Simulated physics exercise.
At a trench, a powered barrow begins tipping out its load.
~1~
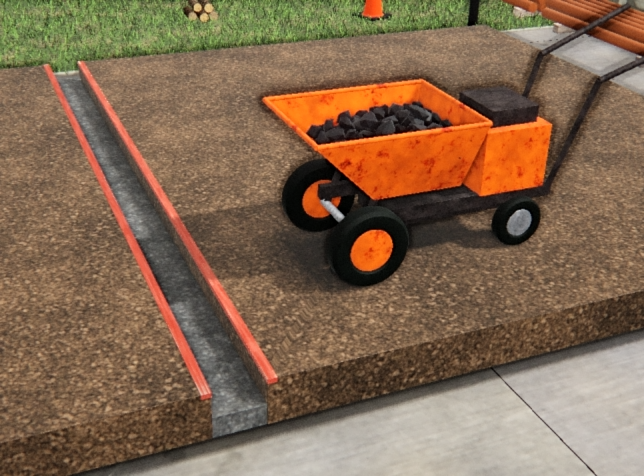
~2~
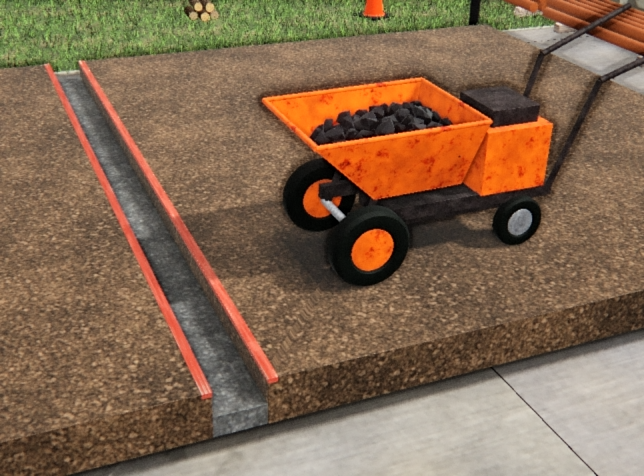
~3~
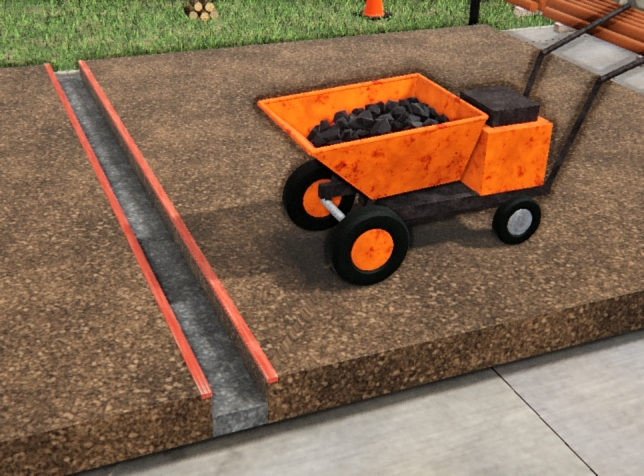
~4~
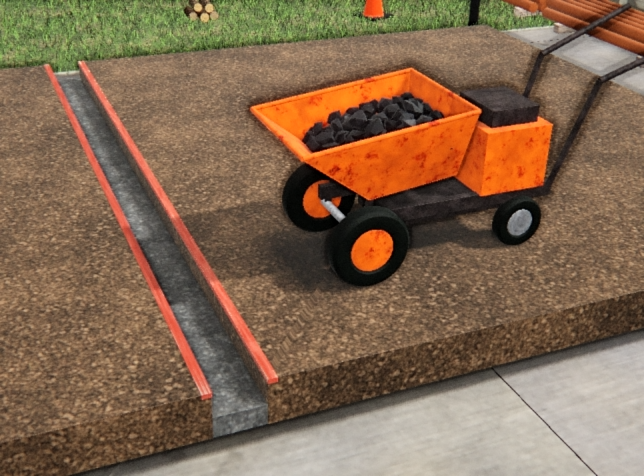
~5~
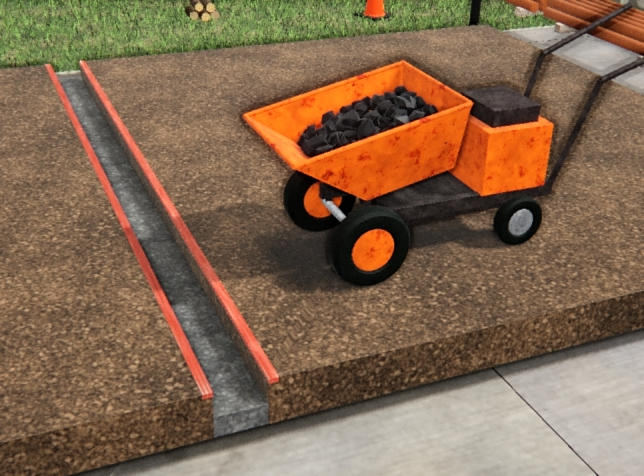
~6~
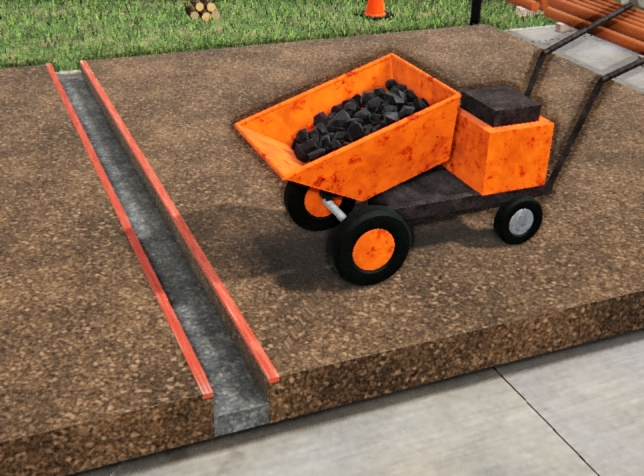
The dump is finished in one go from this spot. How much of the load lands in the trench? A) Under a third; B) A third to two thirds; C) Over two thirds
The answer is B.
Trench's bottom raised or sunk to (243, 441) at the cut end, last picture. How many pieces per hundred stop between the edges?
Estimate: Approx. 60 in a hundred.
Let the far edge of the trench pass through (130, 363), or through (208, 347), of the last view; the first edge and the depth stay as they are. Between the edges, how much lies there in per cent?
60 %, 40 %.
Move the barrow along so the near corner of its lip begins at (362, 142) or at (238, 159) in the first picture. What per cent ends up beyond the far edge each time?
First some 0, then 50 per cent.
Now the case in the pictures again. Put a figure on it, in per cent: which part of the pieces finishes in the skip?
Around 35 per cent.
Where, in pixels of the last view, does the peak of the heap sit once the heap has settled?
My guess for the top is about pixel (191, 261).
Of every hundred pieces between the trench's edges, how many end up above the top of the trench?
30 %.
Soon, skip tipped steeply; all in the skip.
A while on, skip tipped right over; about two thirds in the skip; a small part short of the trench; about a quarter in or heaped over the trench; a stray few beyond it.
Towards the end, skip tipped right over; about a third in the skip; a stray few short of the trench; about half in or heaped over the trench; a small part beyond it.
Finally, skip tipped right over; about a third in the skip; a stray few short of the trench; about half in or heaped over the trench; a small part beyond it.
